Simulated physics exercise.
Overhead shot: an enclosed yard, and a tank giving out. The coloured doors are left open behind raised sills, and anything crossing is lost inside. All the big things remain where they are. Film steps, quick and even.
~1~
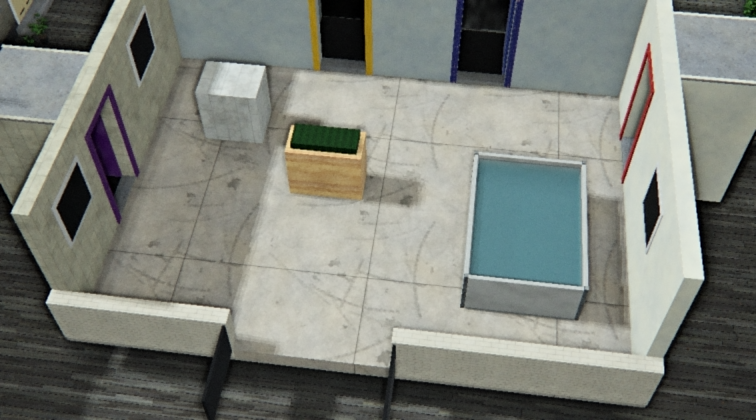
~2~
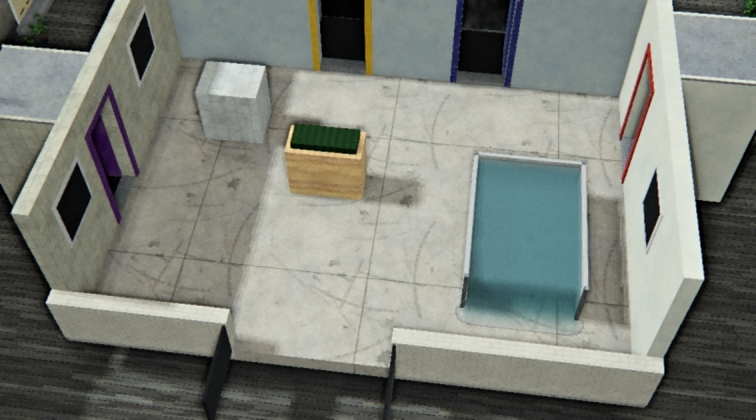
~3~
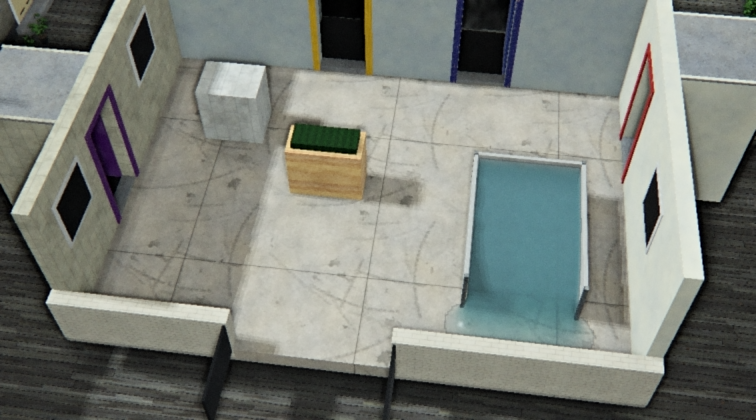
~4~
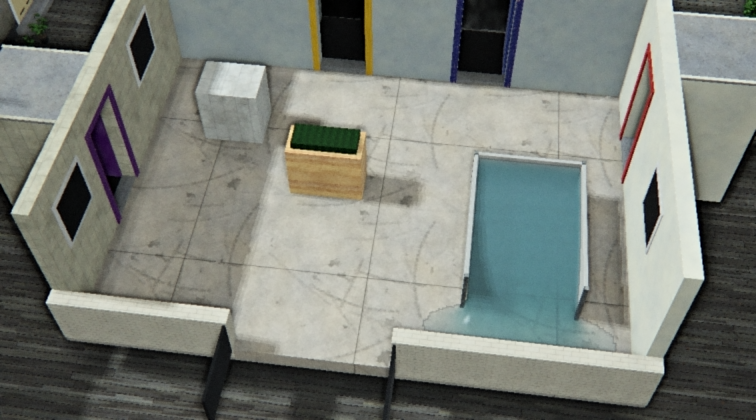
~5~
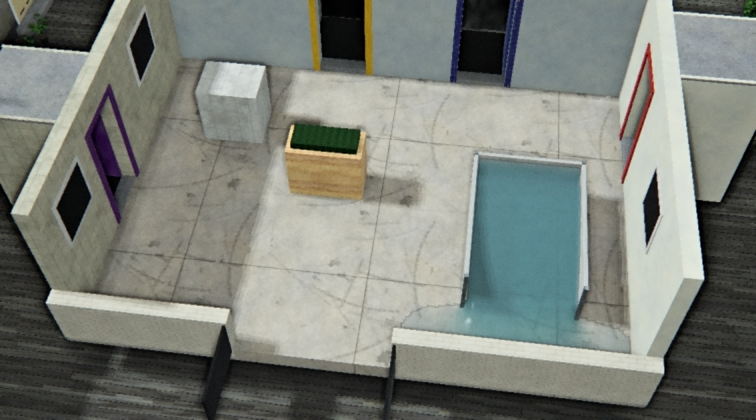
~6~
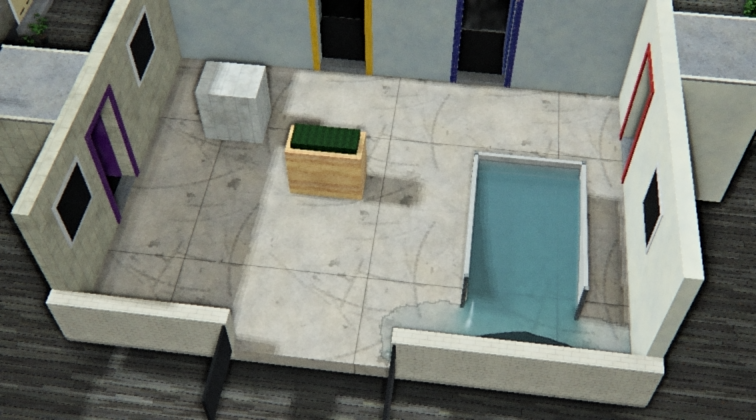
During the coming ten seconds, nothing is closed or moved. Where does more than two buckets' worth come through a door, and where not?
Through the purple door more than two buckets; through the yellow door two buckets or less; through the red door two buckets or less; through the blue door two buckets or less.
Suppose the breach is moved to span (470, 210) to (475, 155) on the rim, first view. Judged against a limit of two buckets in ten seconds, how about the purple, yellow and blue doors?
The purple door tops the limit, the yellow door tops the limit, the blue door falls short.
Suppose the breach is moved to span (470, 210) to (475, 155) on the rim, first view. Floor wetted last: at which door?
It's the red door.
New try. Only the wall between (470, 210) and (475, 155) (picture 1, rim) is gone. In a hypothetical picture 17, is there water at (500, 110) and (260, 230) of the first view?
Order as given: Unwetted, then inundated.
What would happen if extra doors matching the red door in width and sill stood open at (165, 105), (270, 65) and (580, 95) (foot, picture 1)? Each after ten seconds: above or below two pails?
Log: Door one is below the limit; door two is below the limit; door three is above the limit.
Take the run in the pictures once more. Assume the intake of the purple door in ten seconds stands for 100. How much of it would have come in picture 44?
It comes to around 65 percent of the ten-second total.
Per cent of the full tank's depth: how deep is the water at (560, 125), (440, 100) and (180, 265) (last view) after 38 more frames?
About 12, 6, 10 %.
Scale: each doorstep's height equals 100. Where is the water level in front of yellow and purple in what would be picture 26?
The first is near 0 per cent, the second near 280 per cent.
A moment on, water covers 15 % of the floor; the purple door not reached, the yellow door not reached, the red door not reached, the blue door not reached.
Next, water covers 30 % of the floor; the purple door not reached, the yellow door not reached, the red door not reached, the blue door not reached.
Then, water covers 55 % of the floor; the purple door under two buckets in, the yellow door not reached, the red door under two buckets in, the blue door not reached.
Later, water covers 90 % of the floor; the purple door over two buckets in, the yellow door wet at the sill, nothing in, the red door under two buckets in, the blue door wet at the sill, nothing in.
In the end, water covers 95 % of the floor; the purple door far over two buckets in, the yellow door wet at the sill, nothing in, the red door under two buckets in, the blue door wet at the sill, nothing in.
